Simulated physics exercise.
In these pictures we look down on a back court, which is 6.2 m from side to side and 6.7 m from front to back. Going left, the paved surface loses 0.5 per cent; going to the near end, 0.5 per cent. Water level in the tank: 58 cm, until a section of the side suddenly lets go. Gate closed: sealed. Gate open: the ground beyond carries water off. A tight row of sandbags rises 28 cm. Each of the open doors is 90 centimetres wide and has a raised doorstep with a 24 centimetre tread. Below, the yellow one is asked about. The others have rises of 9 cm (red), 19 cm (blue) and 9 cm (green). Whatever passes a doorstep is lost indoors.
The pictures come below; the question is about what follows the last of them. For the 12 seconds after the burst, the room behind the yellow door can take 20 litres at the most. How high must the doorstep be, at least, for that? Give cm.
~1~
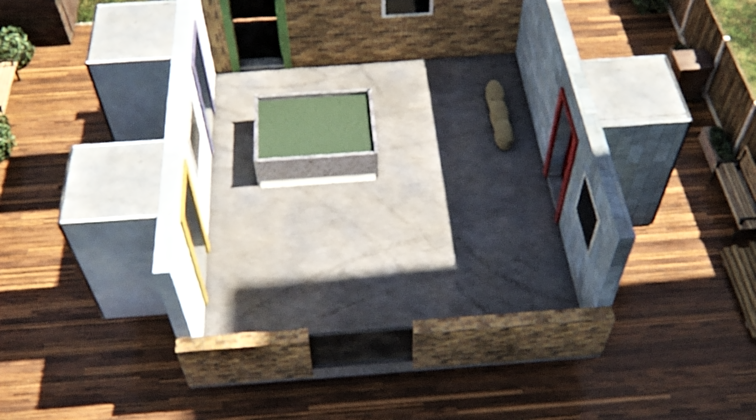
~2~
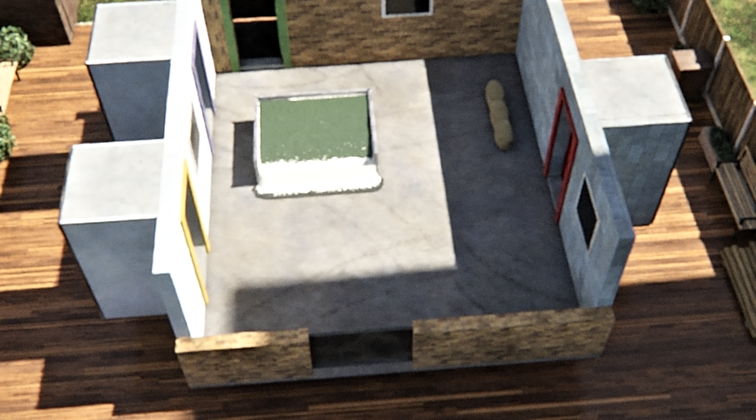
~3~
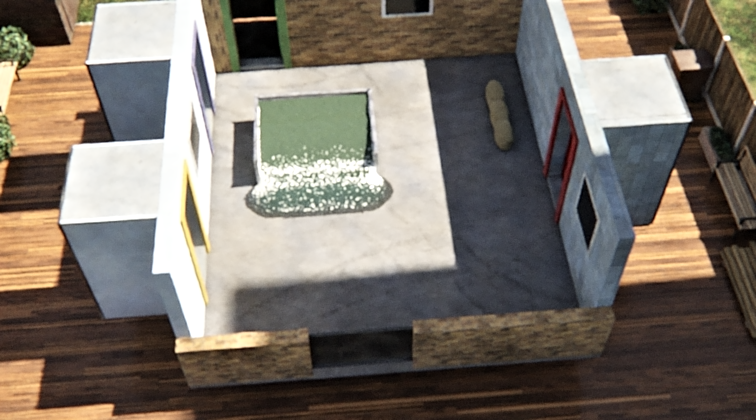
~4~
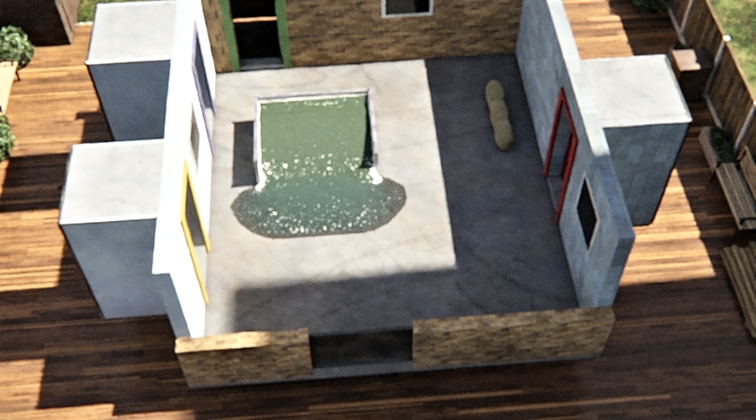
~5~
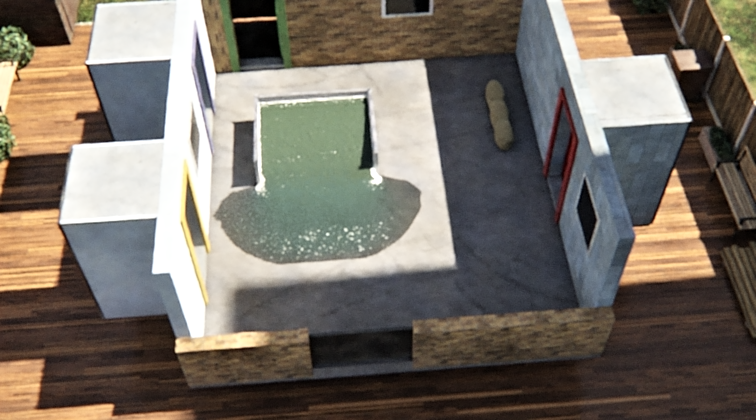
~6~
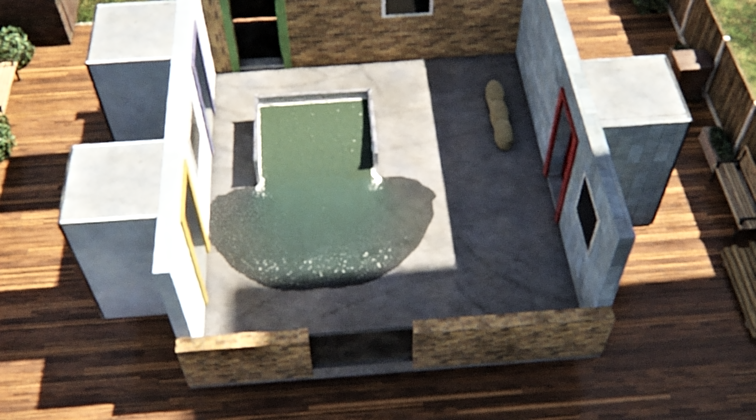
About 11 cm.
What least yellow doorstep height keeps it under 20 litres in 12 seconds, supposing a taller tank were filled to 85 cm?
It would take a step of about 17 cm.
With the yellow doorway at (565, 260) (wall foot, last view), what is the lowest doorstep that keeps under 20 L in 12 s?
Roughly 8.0 cm.
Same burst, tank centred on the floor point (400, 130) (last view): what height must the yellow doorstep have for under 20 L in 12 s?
Near 8.0 cm.
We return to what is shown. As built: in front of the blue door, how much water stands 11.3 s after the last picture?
3.5 cm.
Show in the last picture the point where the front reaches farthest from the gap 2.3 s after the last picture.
Close to pixel (583, 334).
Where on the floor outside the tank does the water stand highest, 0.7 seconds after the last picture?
Around (316, 355).
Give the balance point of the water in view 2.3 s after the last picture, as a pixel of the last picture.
Centre of the water: Approx. (331, 275) px.
Then, 0.7 s after the last picture water covers 35 % of the floor, deepest (30 cm) near (316, 355); 10 cm at the yellow door, 0 litres in over its 23 cm doorstep.
Then, 2.3 s after the last picture water covers 45 % of the floor, deepest (28 cm) near (203, 364); 13 cm at the yellow door, 0 litres in over its 23 cm doorstep.
Then, 11.3 s after the last picture water covers 95 % of the floor, deepest (9 cm) near (324, 110); 4 cm at the yellow door, 0 litres in over its 23 cm doorstep.
At the yellow door as built, the water peaked near 17 cm, 2.9 s after the last picture.
Run again over the same 12 s with other heights there, 31 litres in over 9.5 cm, 11 litres over 12.5 cm. The limit of 20 litres is kept from about 11 cm up.
